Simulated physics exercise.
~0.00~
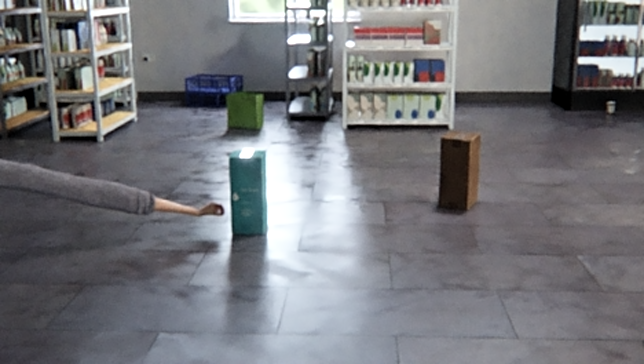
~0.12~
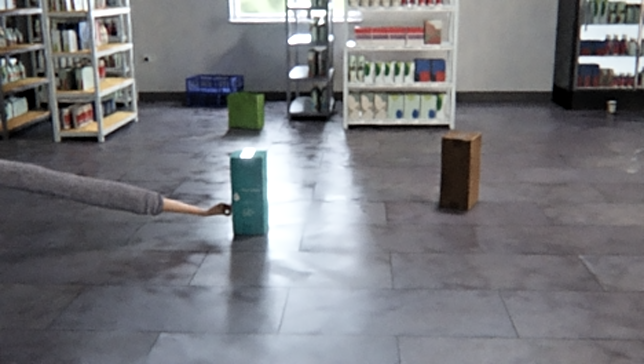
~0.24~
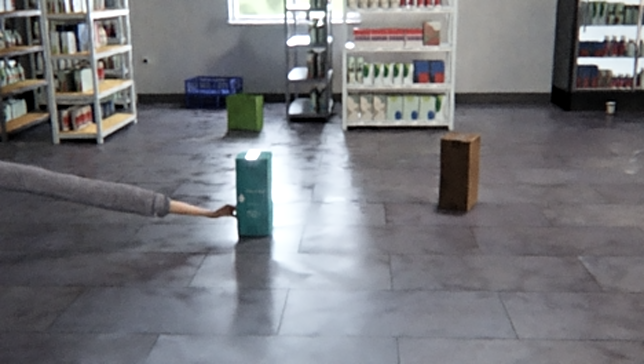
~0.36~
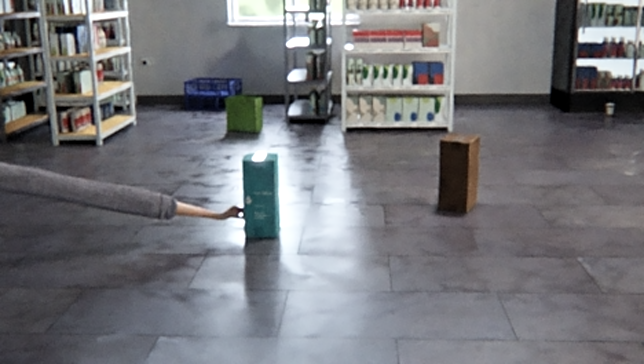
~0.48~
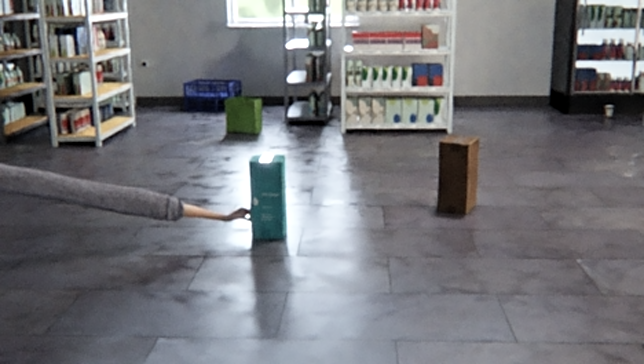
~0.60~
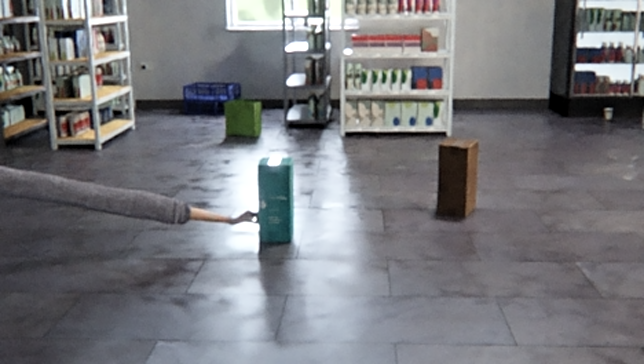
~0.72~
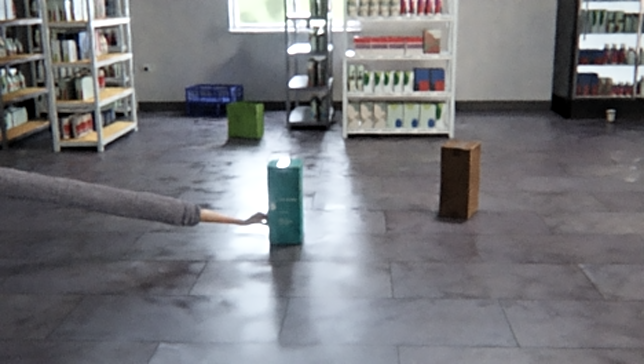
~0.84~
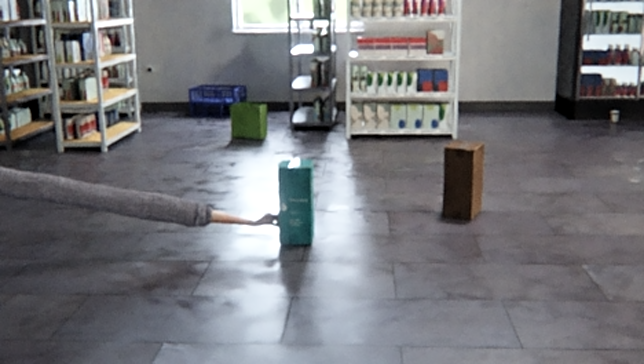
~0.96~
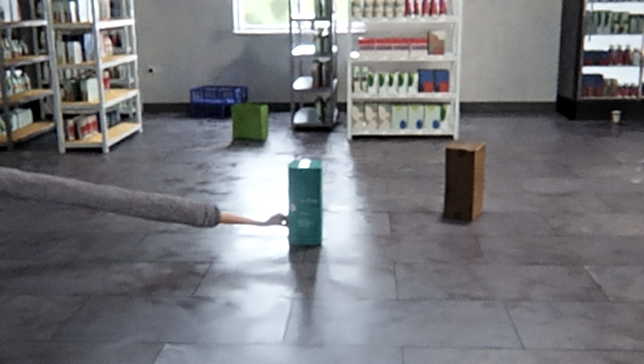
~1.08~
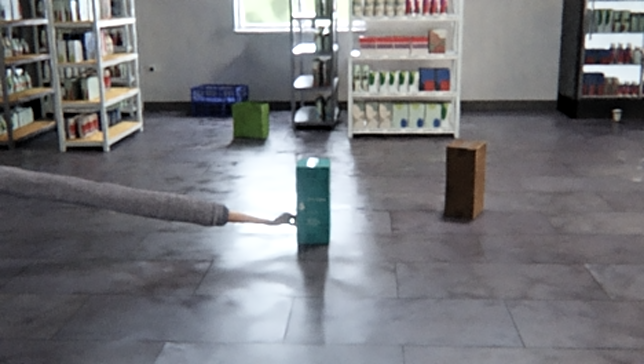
An outstretched arm in a grey sleeve reached in from the left, touched a tall turquoise box on the shiny tiled floor and slid it steadily to the right, leaving it still upright, short of the brown box, with the green box behind untouched.
